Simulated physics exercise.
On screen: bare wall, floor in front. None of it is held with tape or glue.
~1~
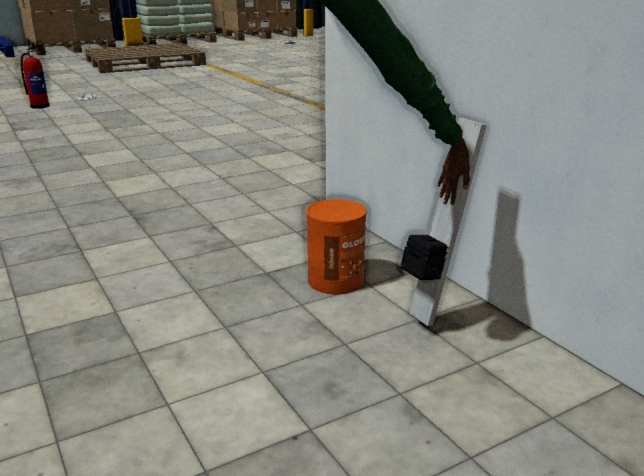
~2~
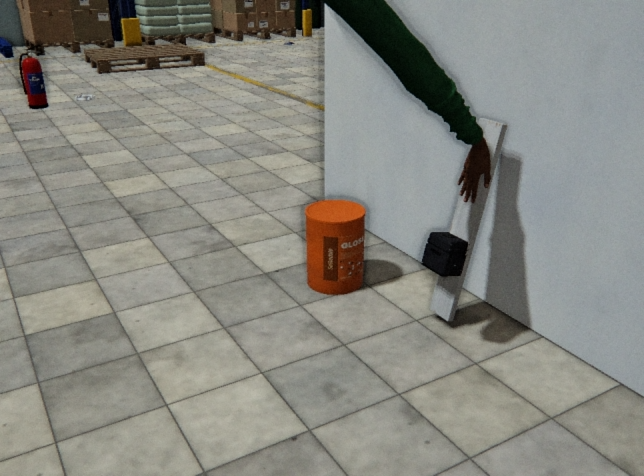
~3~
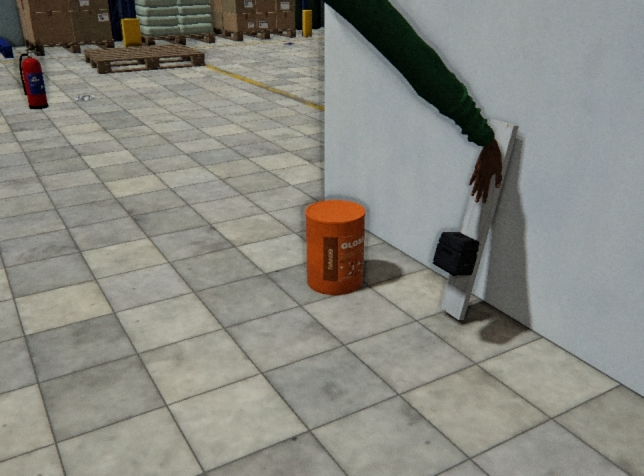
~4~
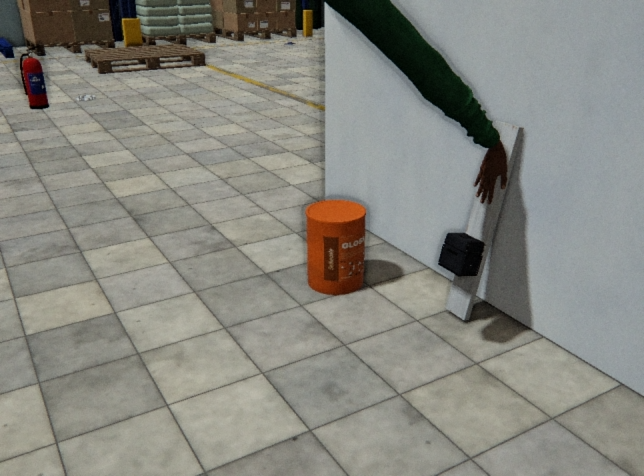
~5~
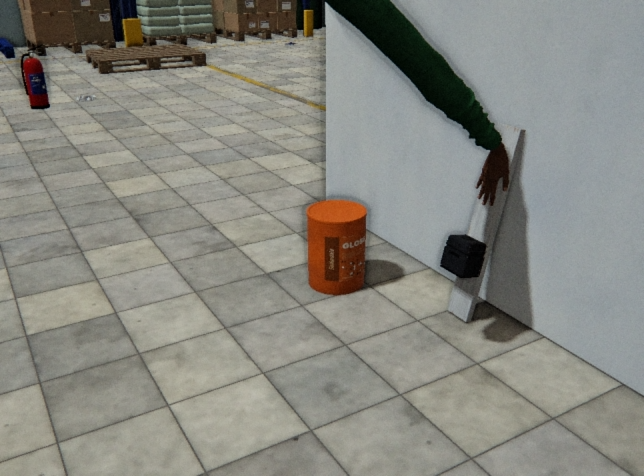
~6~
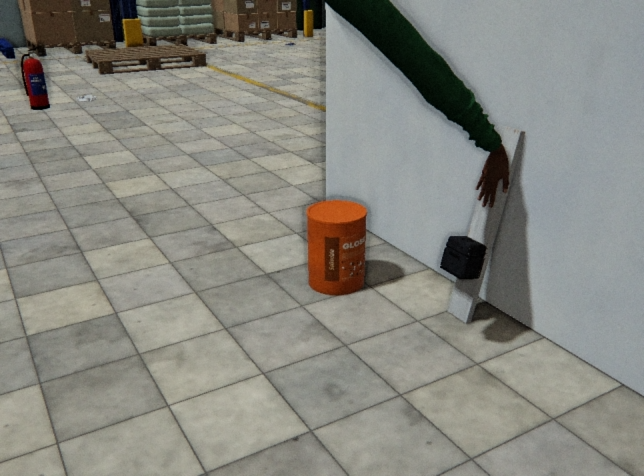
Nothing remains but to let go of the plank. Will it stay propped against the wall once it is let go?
Unmoved.
Then, 0.30 s past the last view, nothing moves.
Then, 0.70 s past the last view, white plank resting near (484, 227).
Finally, both still in place. Final places as the last picture's camera would see them, white plank near (484, 227). The plank holds.
